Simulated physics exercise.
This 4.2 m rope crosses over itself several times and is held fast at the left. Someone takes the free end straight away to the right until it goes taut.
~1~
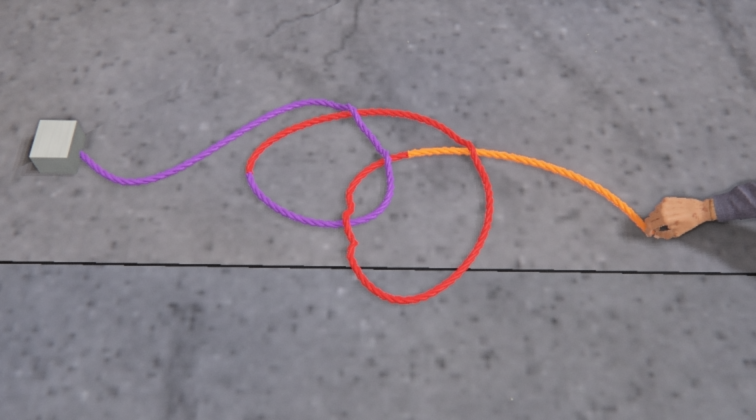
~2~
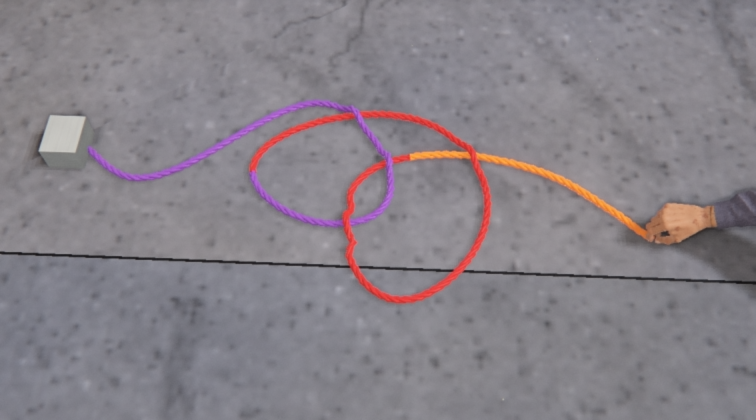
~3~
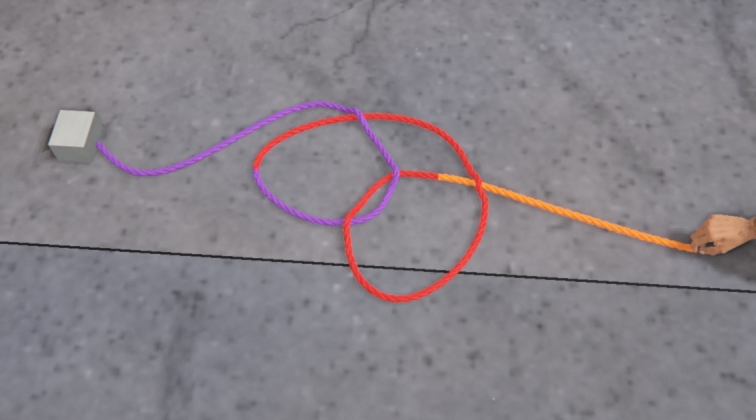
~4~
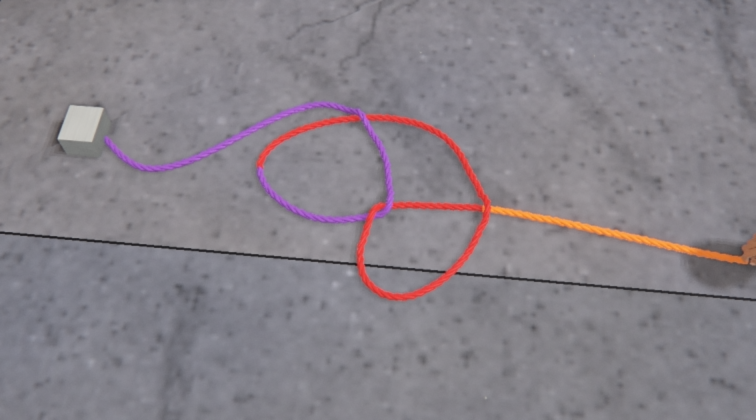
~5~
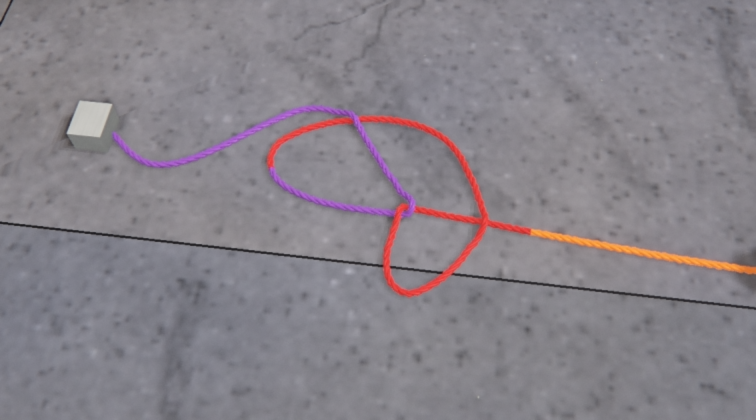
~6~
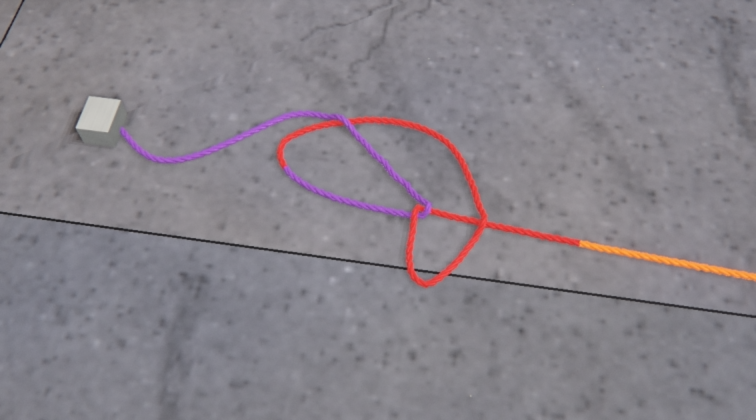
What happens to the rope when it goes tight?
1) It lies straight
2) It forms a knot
(2) It forms a knot.
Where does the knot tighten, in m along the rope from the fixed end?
I'd say near the 1.2 m mark.
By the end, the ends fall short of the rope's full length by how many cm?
It comes to some 20 cm.
Next, the ends are 2.7 m apart, loops still 29 cm across.
Then, the ends are 3.3 m apart, loops still 14 cm across.
After that, the ends are 3.9 m apart, loops still 12 cm across.
Later, the ends are 4.0 m apart, loops still 7 cm across.
At the end, the ends are 4.0 m apart, loops still 7 cm across.
